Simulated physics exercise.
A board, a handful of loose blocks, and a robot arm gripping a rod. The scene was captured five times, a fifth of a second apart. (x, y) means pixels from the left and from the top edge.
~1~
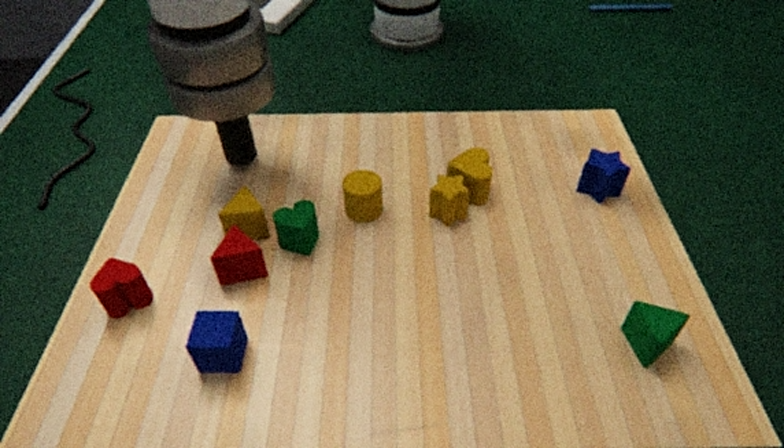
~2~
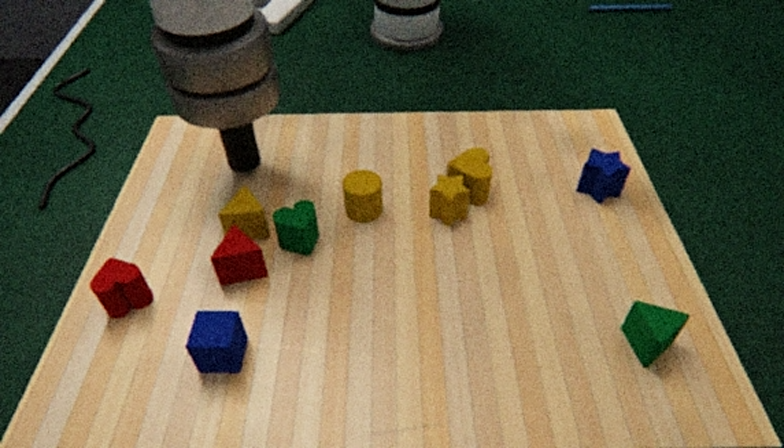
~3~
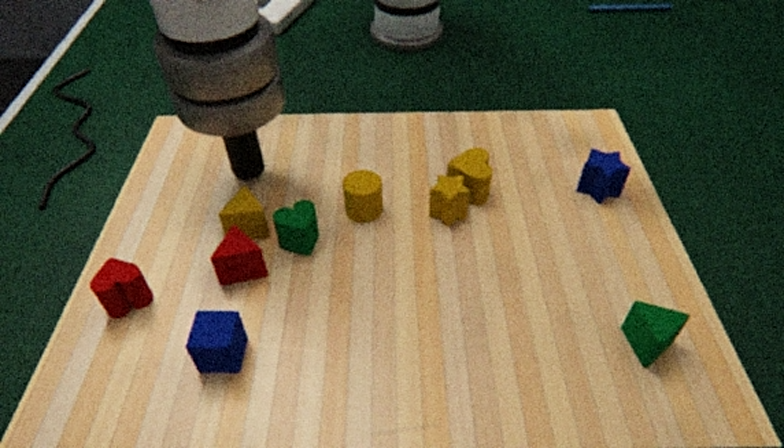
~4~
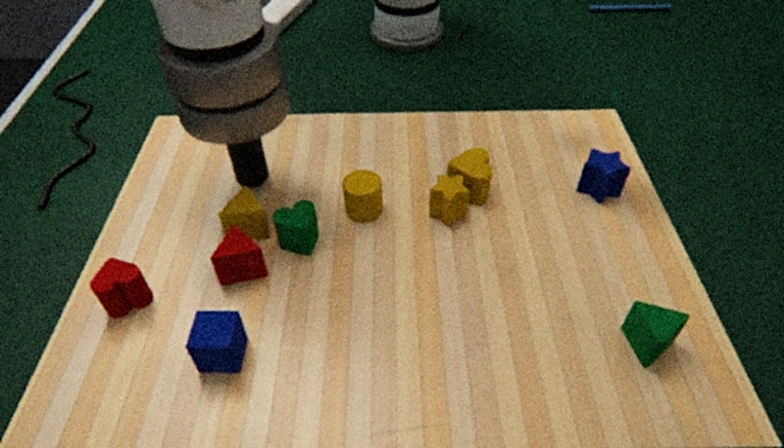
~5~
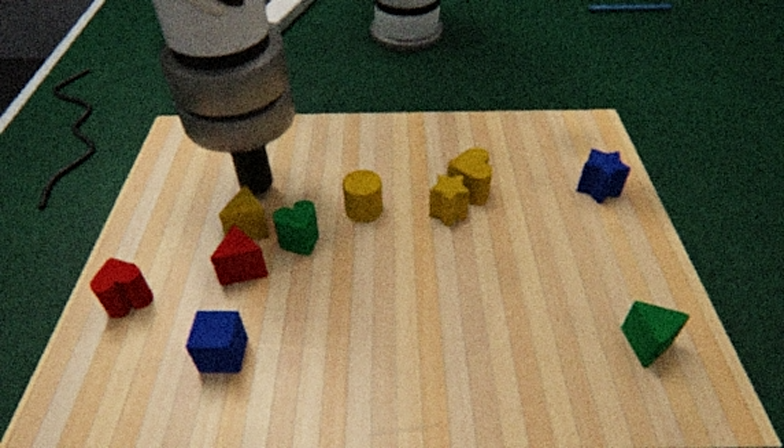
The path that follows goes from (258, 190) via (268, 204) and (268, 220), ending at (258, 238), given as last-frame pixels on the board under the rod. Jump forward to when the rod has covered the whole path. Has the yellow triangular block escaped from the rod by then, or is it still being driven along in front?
Still being pushed.
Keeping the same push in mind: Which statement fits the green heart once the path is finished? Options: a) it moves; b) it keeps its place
Option b.
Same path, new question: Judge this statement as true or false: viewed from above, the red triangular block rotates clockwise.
The statement is false.
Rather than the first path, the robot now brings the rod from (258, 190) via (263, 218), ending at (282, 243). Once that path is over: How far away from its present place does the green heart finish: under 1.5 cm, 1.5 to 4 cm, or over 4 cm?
The answer is 1.5 to 4 cm.
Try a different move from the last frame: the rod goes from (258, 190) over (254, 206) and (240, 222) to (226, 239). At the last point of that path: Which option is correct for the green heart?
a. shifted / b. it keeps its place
The answer is b.
What follows on the original path. Halfway along, rod at (268, 205); yellow triangular block at (240, 204).
At the end, rod at (256, 231); red triangular block at (231, 251), turned 35° anticlockwise; yellow triangular block at (219, 225); green heart not moved.
